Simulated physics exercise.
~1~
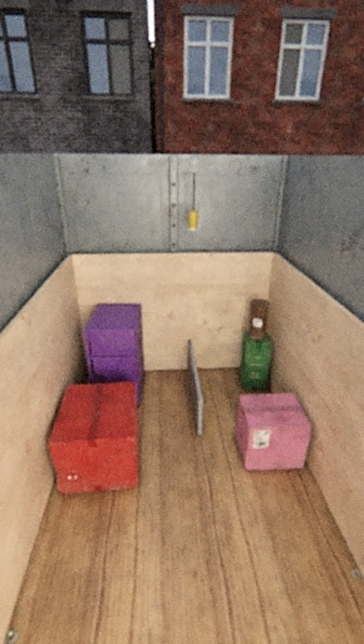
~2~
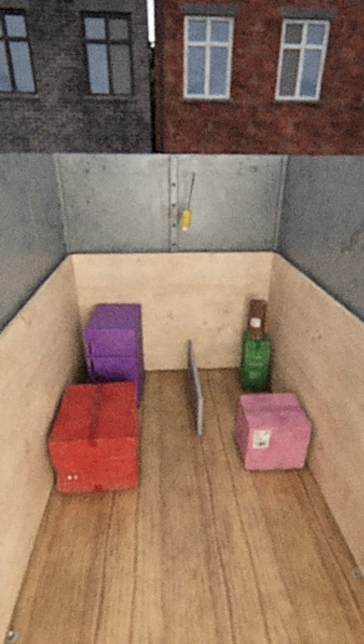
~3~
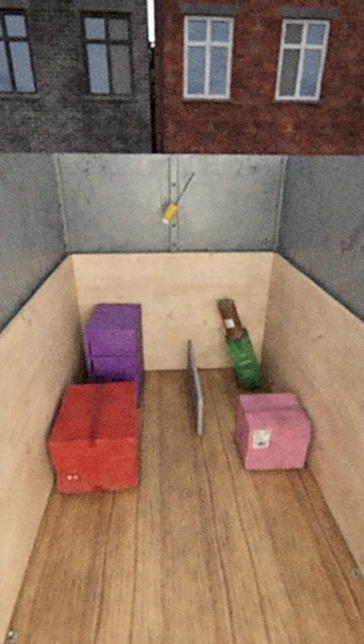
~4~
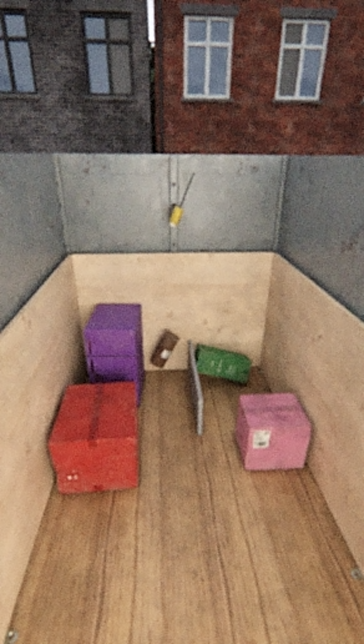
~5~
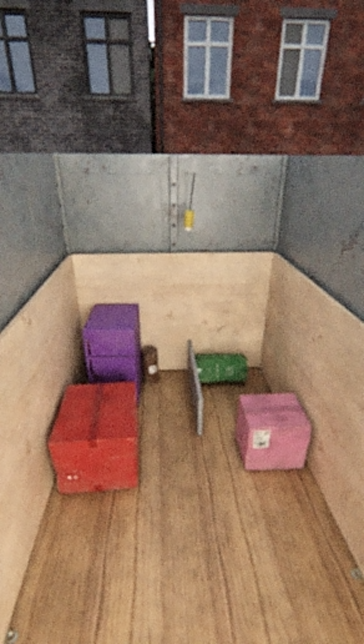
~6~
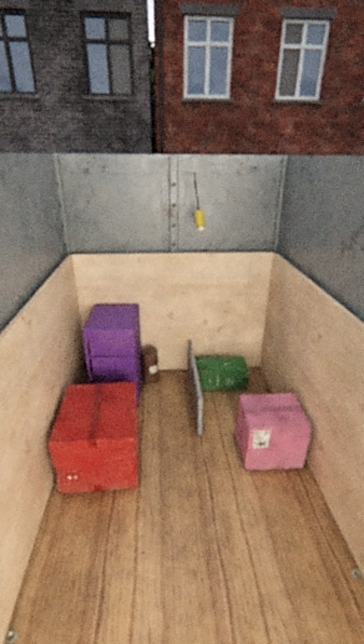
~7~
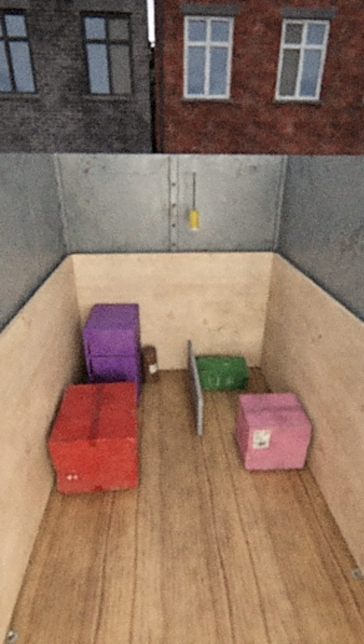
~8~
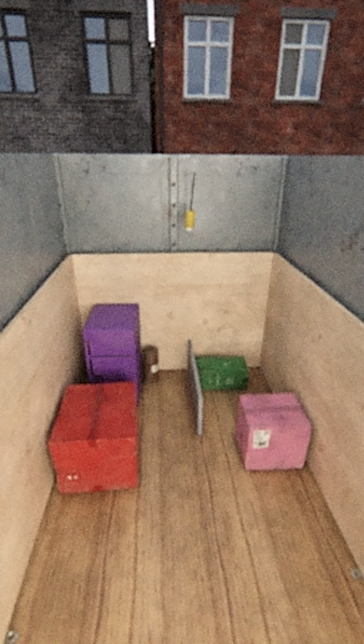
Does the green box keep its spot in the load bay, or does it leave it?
It leaves its spot. The green box tips over to the left and ends lying on its side by the low board.
